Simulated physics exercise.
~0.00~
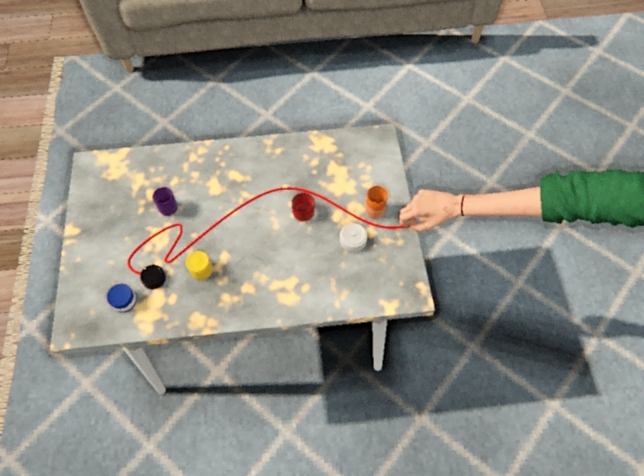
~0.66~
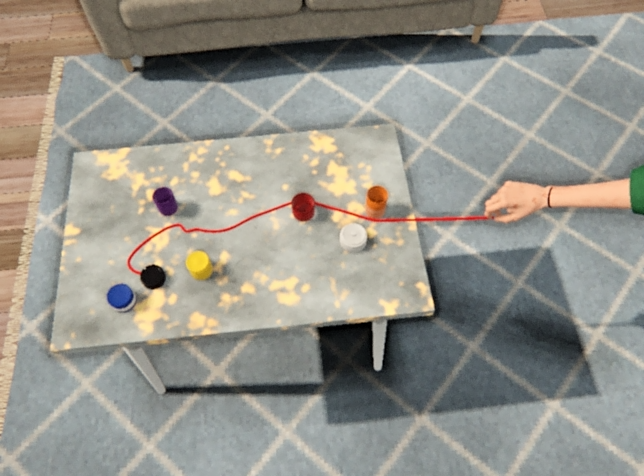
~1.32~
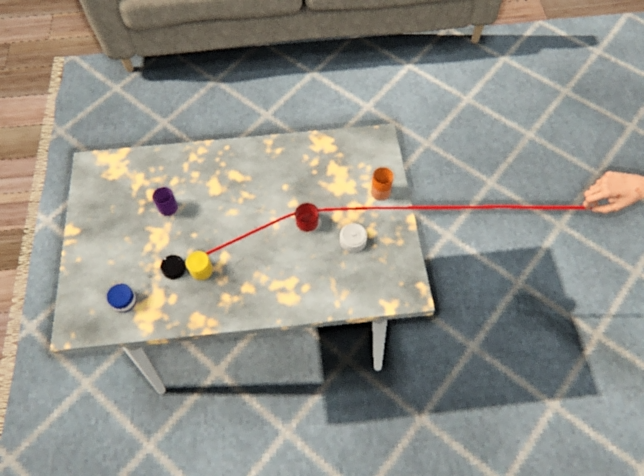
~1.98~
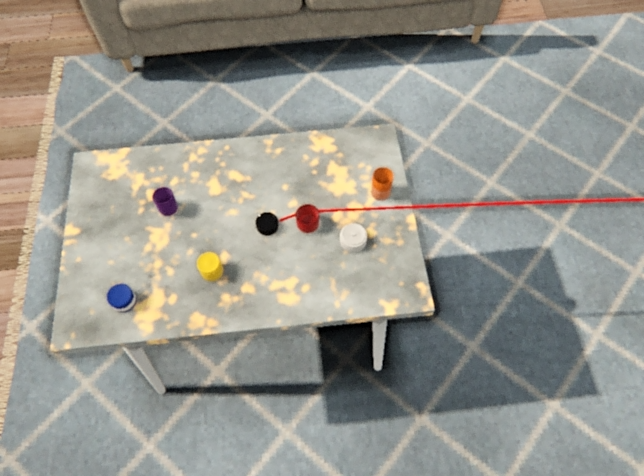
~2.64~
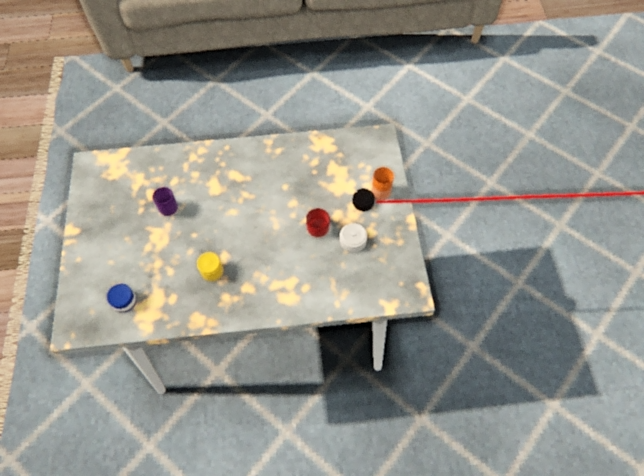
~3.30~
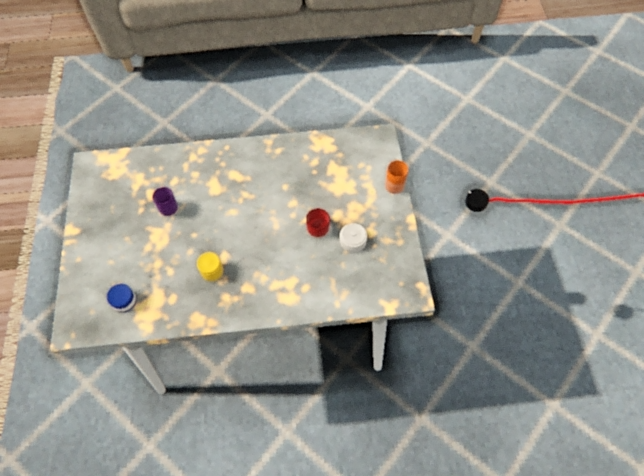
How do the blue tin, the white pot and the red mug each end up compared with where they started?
The blue tin and the white pot stay practically where they were, while the red mug ends up a moderate way from its starting place, shifted to the right and slightly toward the near side of the table.
